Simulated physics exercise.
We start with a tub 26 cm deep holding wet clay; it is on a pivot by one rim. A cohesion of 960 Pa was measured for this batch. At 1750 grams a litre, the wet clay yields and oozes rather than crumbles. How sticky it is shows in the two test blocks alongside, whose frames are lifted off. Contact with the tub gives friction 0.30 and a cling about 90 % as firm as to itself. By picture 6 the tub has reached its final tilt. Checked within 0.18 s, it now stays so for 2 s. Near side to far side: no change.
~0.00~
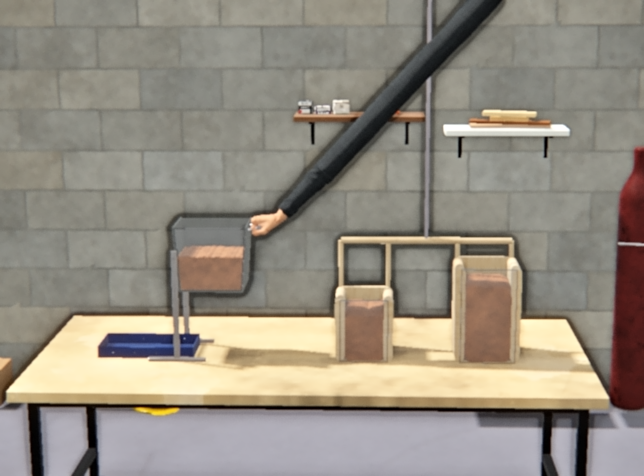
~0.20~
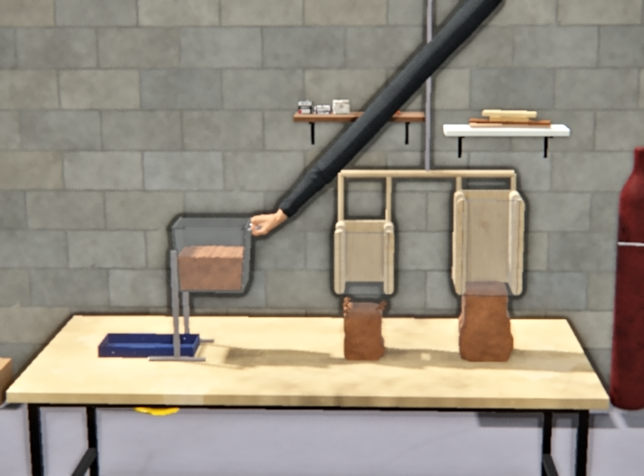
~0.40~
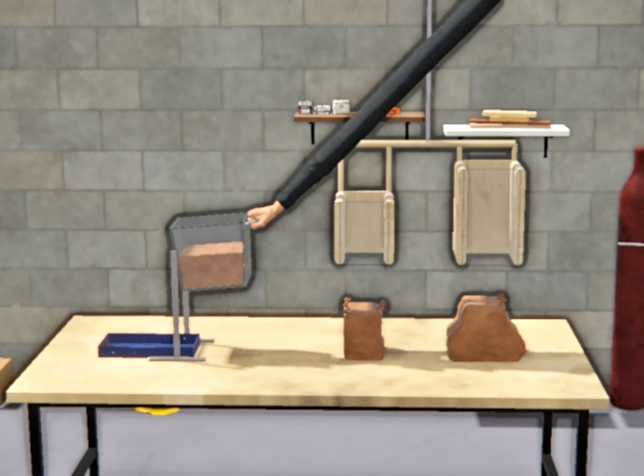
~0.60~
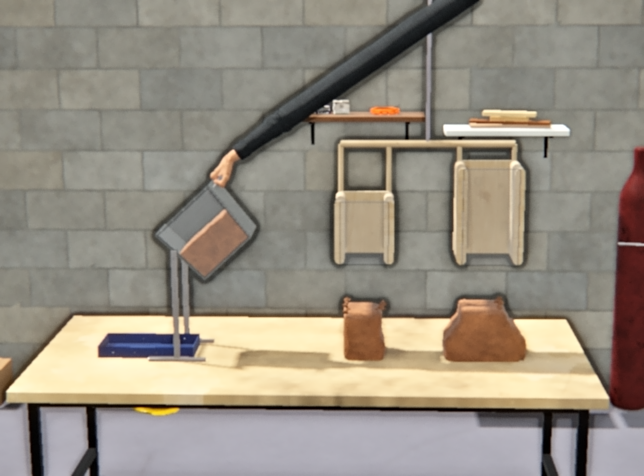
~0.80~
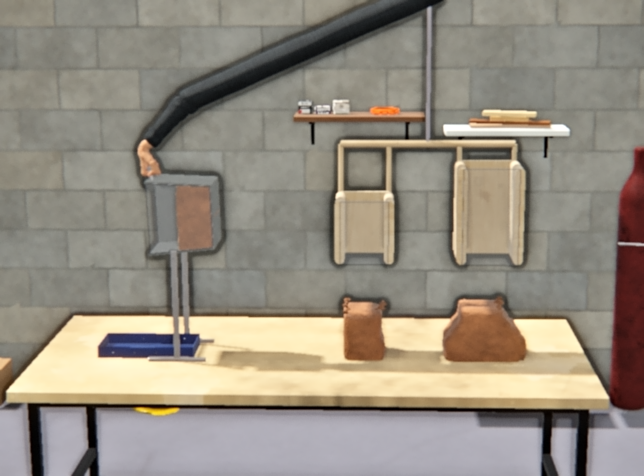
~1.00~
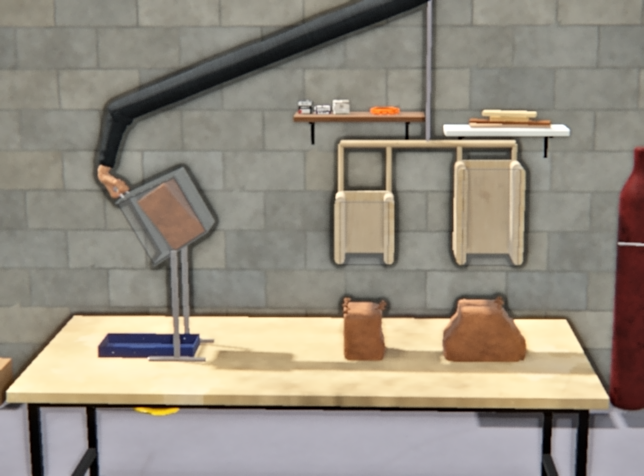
Molds rise off two clay blocks, the larger slumps, and an arm tilts a tub leftward.
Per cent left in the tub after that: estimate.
Roughly 10 percent.
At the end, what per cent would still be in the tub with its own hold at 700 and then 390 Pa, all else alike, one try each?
Going in order, it's 8 % and then 1 %.
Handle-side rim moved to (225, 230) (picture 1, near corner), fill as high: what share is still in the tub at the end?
12 %.
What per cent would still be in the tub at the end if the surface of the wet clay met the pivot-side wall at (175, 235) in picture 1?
It would be close to 8 percent.
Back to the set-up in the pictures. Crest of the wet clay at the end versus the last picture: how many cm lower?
About 16 cm.
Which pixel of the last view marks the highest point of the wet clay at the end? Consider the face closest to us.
Around (201, 225).
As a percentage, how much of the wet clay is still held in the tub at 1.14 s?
Near 85 %.
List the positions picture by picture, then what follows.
The first picture shows handle-side rim at (244, 228), tilt 0 degrees; top of the wet clay at (185, 257); blocks stand 21 cm, 33 cm (left to right).
The second picture shows handle-side rim at (244, 228), tilt 0 degrees; top of the wet clay at (185, 257); blocks stand 21 cm, 31 cm (left to right).
The third picture shows handle-side rim at (242, 222), tilt 5 degrees; top of the wet clay at (238, 252); blocks stand 21 cm, 24 cm (left to right).
The fourth picture shows handle-side rim at (207, 187), tilt 43 degrees; top of the wet clay at (225, 213); blocks stand 21 cm, 22 cm (left to right).
The fifth picture shows handle-side rim at (145, 184), tilt 92 degrees; top of the wet clay at (180, 186); blocks stand 21 cm, 22 cm (left to right).
The sixth picture shows handle-side rim at (117, 204), tilt 119 degrees; top of the wet clay at (162, 186); blocks stand 21 cm, 22 cm (left to right).
After 1.14 s, the tub is at 119 degrees and holds 83 %.
After 1.31 s, the tub is at 119 degrees and holds 33 %.
After 1.48 s, the tub is at 119 degrees and holds 10 %.
After 1.65 s, the tub is at 119 degrees and holds 10 %.
After 3.00 s, at the end, the tub is at 119 degrees and holds 10 %.
